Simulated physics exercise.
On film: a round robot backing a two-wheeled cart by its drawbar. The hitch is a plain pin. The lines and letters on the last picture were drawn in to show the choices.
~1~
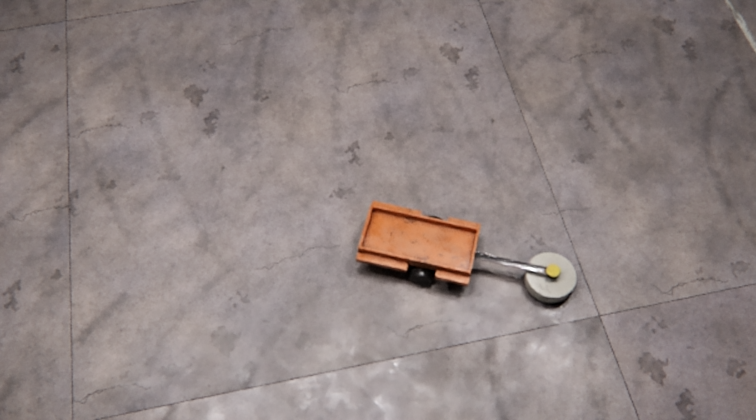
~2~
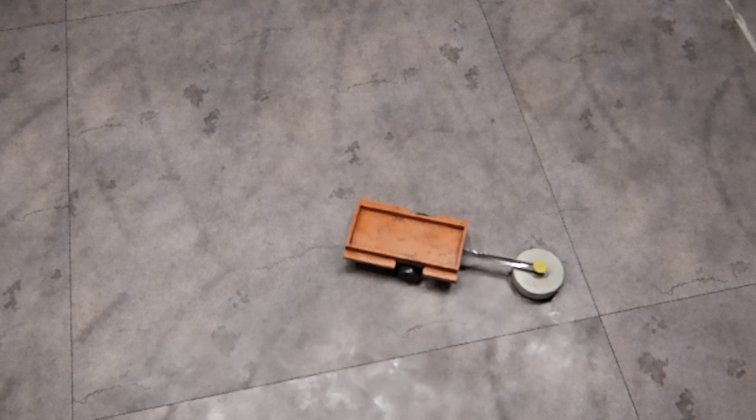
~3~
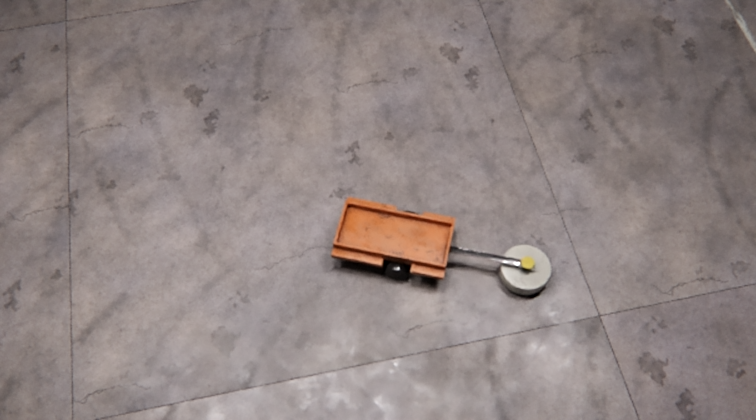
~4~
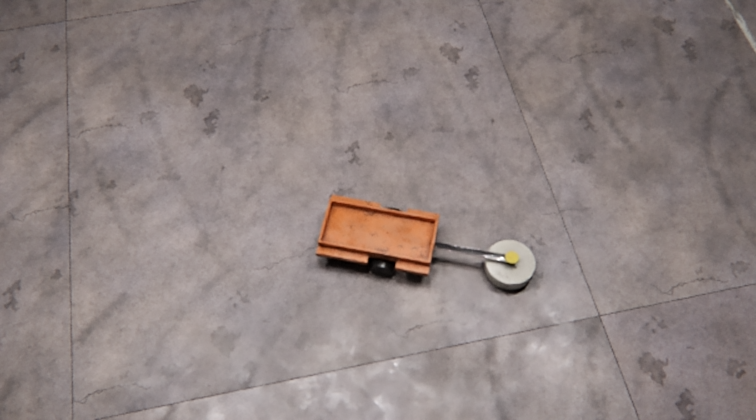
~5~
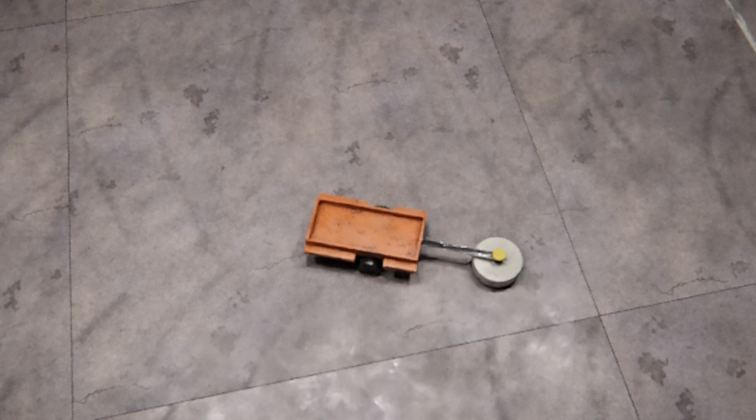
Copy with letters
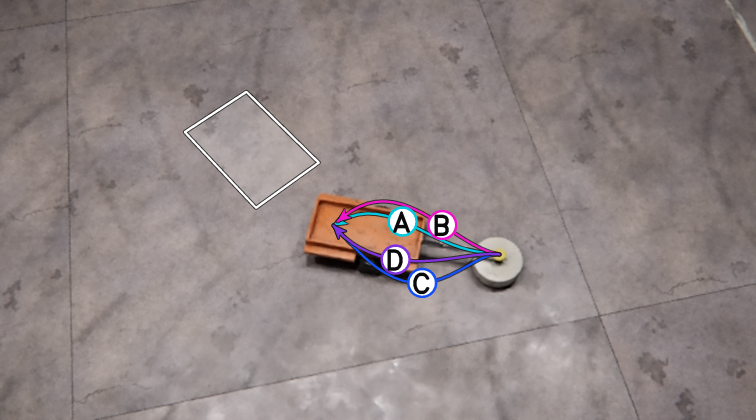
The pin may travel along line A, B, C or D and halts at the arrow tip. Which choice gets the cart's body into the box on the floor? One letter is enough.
Take C.
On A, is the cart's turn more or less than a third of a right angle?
It turns less than that.
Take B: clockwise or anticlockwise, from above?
Anticlockwise.
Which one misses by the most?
The widest miss is B.
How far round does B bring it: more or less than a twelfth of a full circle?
Less than that.
On the copy, A from (499, 254) via (411, 225) to (333, 226); B from (499, 254) via (419, 211) to (338, 222); C from (499, 254) via (413, 283) to (333, 226); D from (499, 254) via (405, 261) to (333, 226); the bay at (251, 147).
On C. First, robot (437, 286), cart (325, 214).
Then, robot (373, 270), cart (286, 180).
Finally, robot (334, 232), cart (252, 145); the cart stands in the bay.
By contrast, A leaves the cart at (201, 220), out of the bay; B leaves the cart at (200, 251), out of the bay; D leaves the cart at (226, 169), out of the bay.
